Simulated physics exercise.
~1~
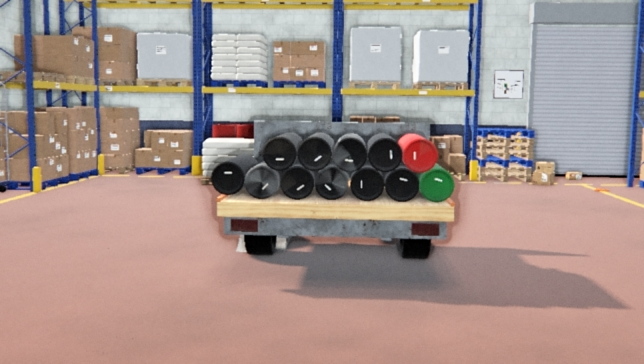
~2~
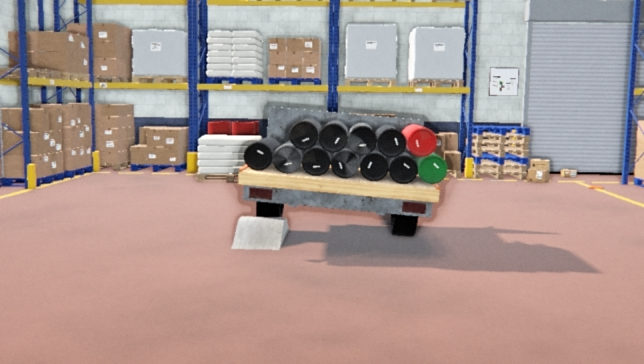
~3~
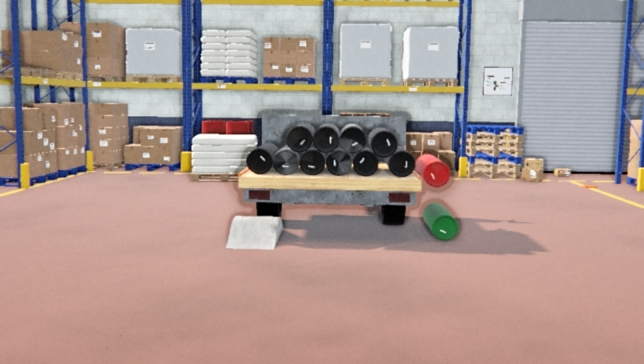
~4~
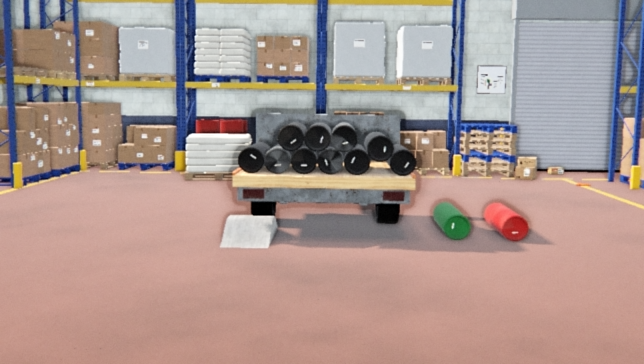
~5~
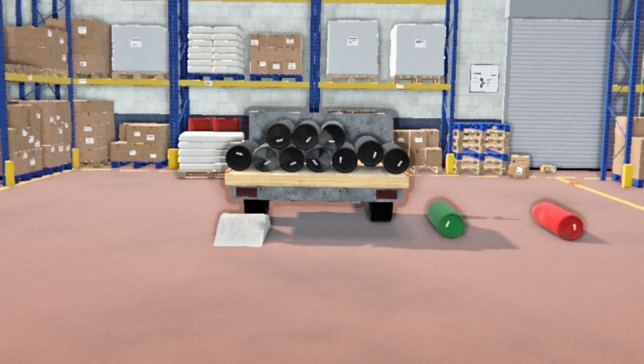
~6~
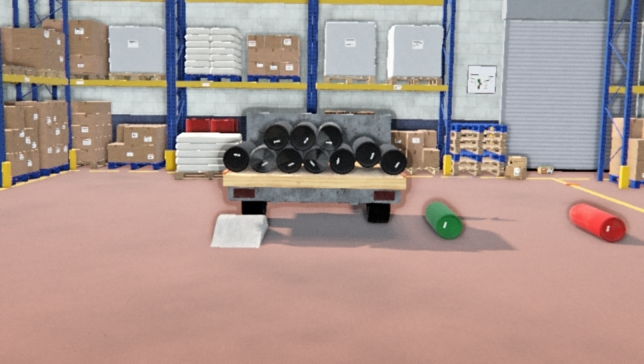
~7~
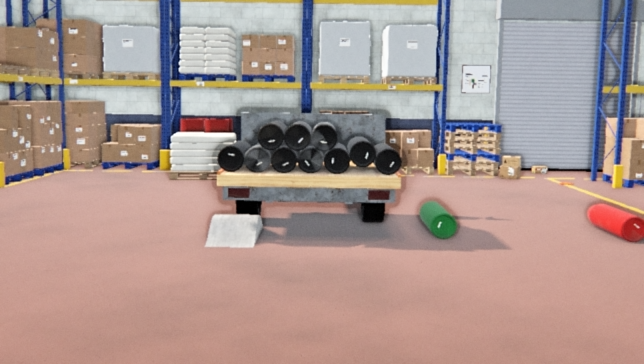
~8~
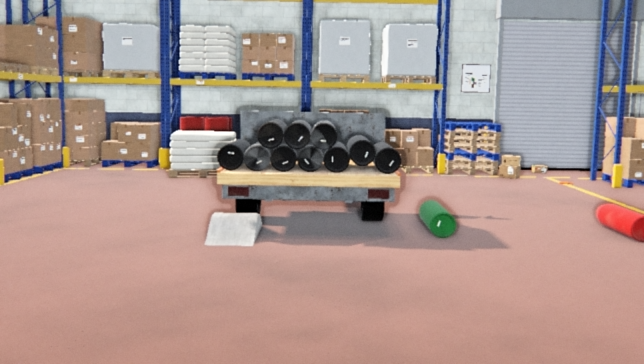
A green and a red cylinder roll off the trailer's right side onto the floor.
